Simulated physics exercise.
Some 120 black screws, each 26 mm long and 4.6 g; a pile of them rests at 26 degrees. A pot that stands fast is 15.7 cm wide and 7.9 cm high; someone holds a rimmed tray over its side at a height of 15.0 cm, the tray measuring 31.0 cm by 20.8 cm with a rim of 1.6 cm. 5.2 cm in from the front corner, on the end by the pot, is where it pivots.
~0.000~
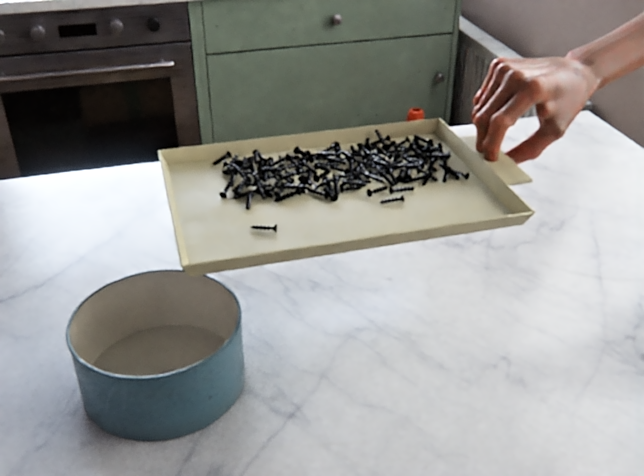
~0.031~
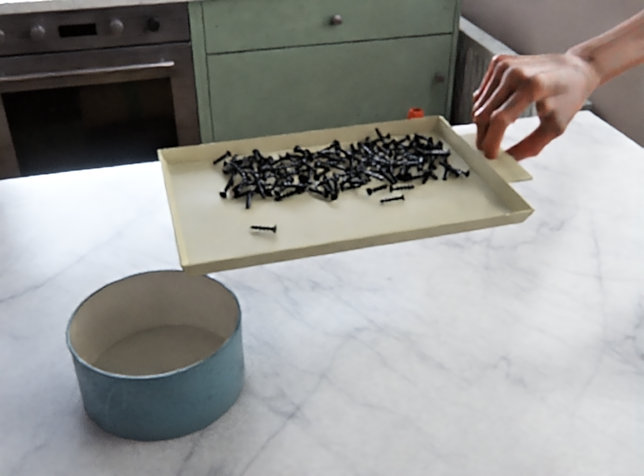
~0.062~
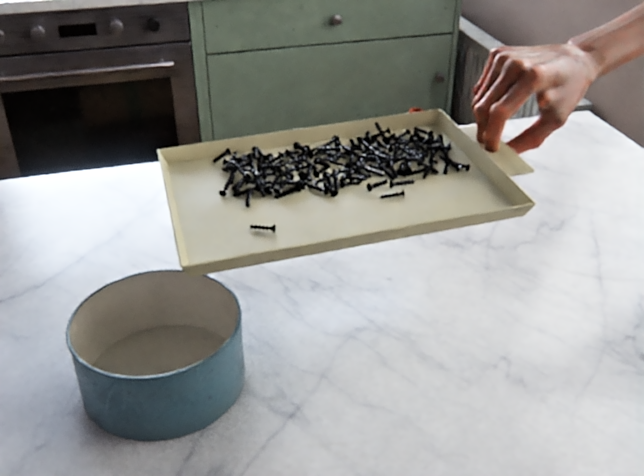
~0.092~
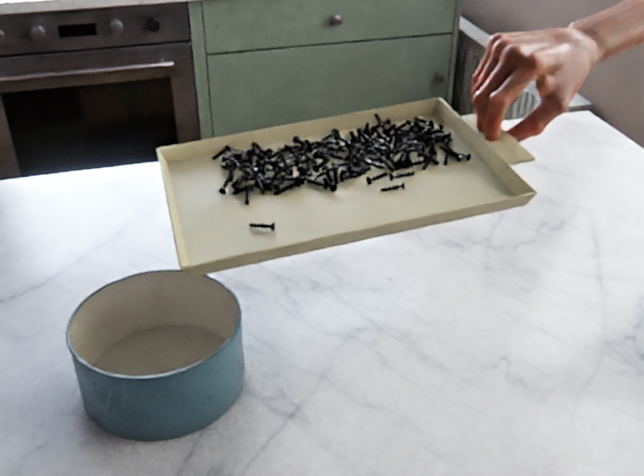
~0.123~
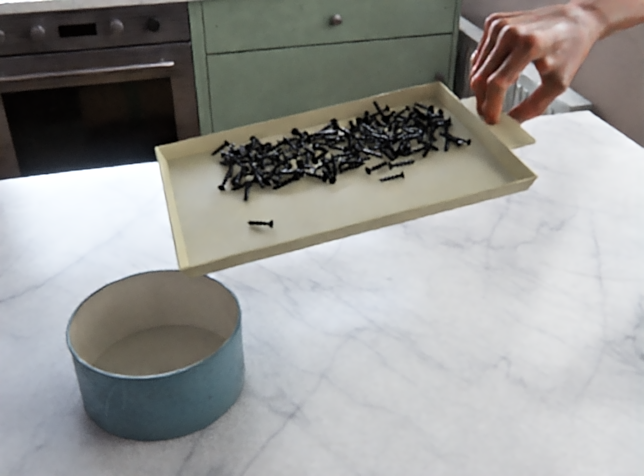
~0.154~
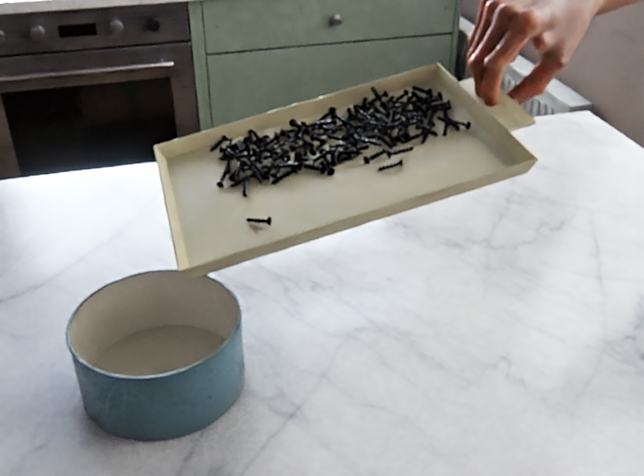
A hand raises the right end of a cream tray of black screws beside a blue pot.
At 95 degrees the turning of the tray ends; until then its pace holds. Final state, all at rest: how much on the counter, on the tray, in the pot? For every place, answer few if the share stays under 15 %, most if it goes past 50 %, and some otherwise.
Shares - counter: Some; tray: Few; pot: Most.
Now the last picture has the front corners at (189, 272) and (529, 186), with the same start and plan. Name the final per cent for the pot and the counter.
Split: Pot = 40, counter = 60.
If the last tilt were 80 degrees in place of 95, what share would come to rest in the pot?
Then about 65 per cent.
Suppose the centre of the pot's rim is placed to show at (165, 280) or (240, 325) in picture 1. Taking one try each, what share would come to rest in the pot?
In order, about 35 and about 5 per cent.
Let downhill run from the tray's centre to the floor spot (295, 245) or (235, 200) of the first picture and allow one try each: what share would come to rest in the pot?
I'd put it at about 45 per cent for the first tilt and about 15 per cent for the second.
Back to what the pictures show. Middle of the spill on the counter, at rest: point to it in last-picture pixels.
You'll find it at about pixel (34, 350).
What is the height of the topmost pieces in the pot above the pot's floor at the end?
It stands at some 2.5 cm.
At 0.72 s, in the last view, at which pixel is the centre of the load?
The load's centre is near (117, 263) at that time.
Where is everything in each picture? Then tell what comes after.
In the first picture, tray tilt 0 degrees, front corners at (189, 260) and (525, 209); middle of the pieces at (338, 169); pot at (155, 318).
In the second picture, tray tilt 0 degrees, front corners at (189, 260) and (525, 207); middle of the pieces at (338, 168).
In the third picture, tray tilt 2 degrees, front corners at (188, 261) and (526, 201); middle of the pieces at (338, 164).
In the fourth picture, tray tilt 4 degrees, front corners at (187, 261) and (527, 190), lowest corner left front; middle of the pieces at (337, 157).
In the fifth picture, tray tilt 8 degrees, front corners at (187, 263) and (528, 174), lowest corner left front; middle of the pieces at (336, 148).
In the sixth picture, tray tilt 11 degrees, front corners at (186, 264) and (527, 157), lowest corner left front; middle of the pieces at (334, 138); pot at (155, 318). Its pace works out near 120 degrees a second.
After 0.49 s, tilt 52 degrees; the tray holds 100 %, the pot 0 %.
After 0.72 s, tilt 80 degrees; the tray holds 20 %, the pot 15 %.
After 1.06 s, tilt 95 degrees; the tray holds 0 %, the pot 65 %.
In the end, at 2.1 s, counter 35 %, tray 0 %, pot 65 %.
